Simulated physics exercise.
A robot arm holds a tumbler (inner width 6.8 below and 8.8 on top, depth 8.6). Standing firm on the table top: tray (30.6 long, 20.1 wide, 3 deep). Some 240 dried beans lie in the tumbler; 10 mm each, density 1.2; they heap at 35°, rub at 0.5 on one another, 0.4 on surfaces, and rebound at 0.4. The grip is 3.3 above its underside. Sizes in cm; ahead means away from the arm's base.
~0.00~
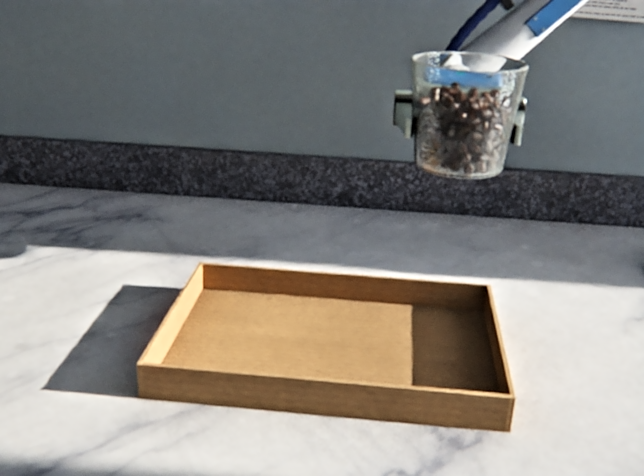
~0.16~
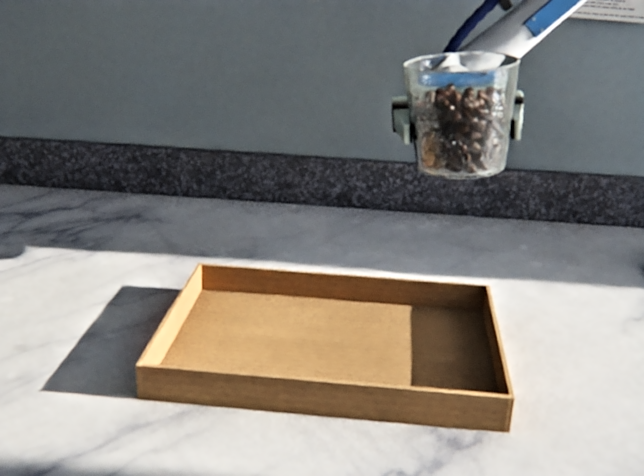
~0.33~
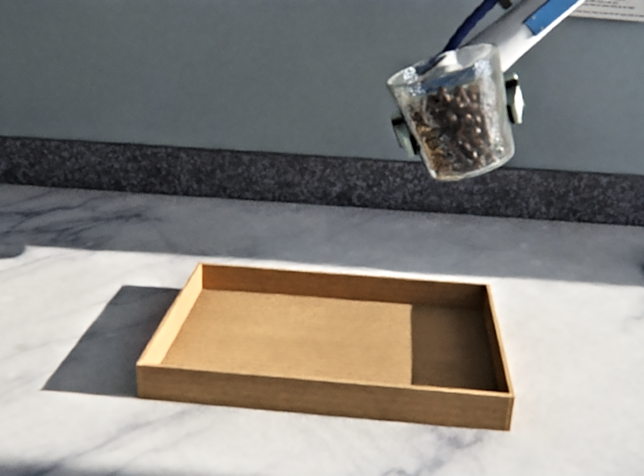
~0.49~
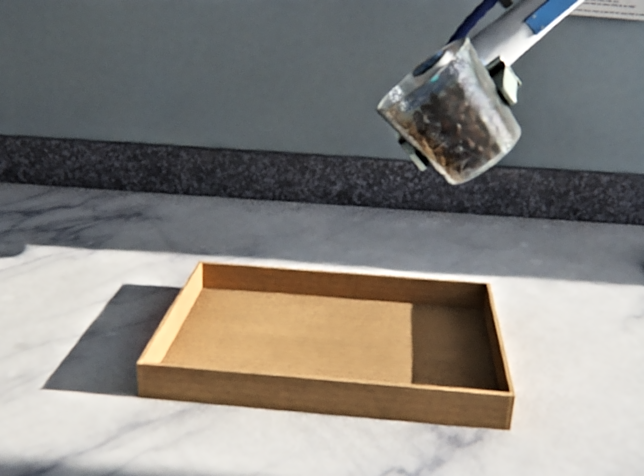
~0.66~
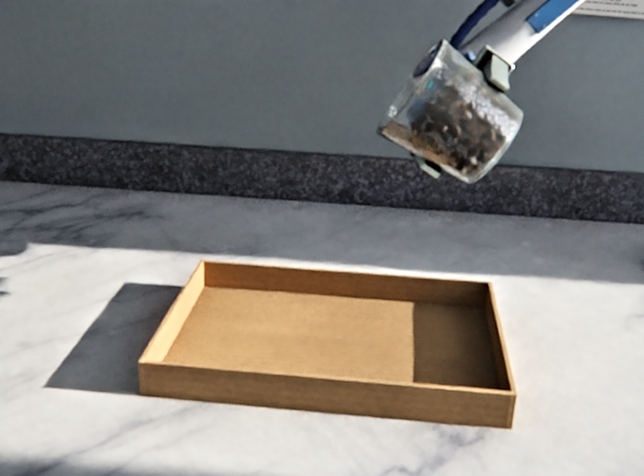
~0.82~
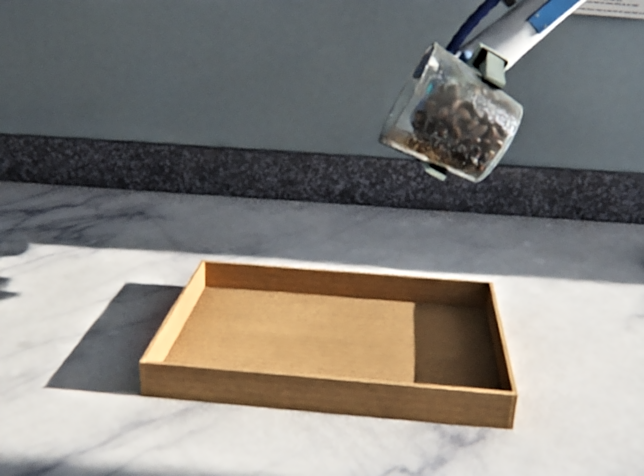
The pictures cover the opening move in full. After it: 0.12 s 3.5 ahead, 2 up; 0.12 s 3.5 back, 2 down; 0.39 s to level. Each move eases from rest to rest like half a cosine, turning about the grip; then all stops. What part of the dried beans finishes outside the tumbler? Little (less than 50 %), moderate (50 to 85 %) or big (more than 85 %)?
Share outside the tumbler: Little (less than 50 %).
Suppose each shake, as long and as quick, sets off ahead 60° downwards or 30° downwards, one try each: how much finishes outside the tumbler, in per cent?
Some 0 and 10 per cent.
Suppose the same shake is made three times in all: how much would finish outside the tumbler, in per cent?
Then about 60 per cent.
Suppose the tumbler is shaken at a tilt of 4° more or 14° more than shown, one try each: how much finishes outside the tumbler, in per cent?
Some 35 and 60 per cent.
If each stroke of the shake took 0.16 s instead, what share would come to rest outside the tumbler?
Then about 10 per cent.
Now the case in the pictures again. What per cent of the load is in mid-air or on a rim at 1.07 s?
About 23 per cent.
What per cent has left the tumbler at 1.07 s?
Near 25 per cent so far.
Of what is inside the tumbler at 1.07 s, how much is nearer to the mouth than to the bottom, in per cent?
Some 60 per cent.
By 1.07 s, tilted 64° forward, highest piece 24 above the table; 183 in the tumbler, 55 in flight or on a rim.
By 1.32 s, tilted 15° forward, highest piece 27 above the table; 166 in the tumbler, 71 in the tray, 1 in flight or on a rim.
By 1.65 s, level, highest piece 26 above the table; 166 in the tumbler, 72 in the tray.
By 2.70 s, level, highest piece 26 above the table; 166 in the tumbler, 72 in the tray.
Final count, 166 in the tumbler, 72 in the tray. That is 30 % outside the tumbler.
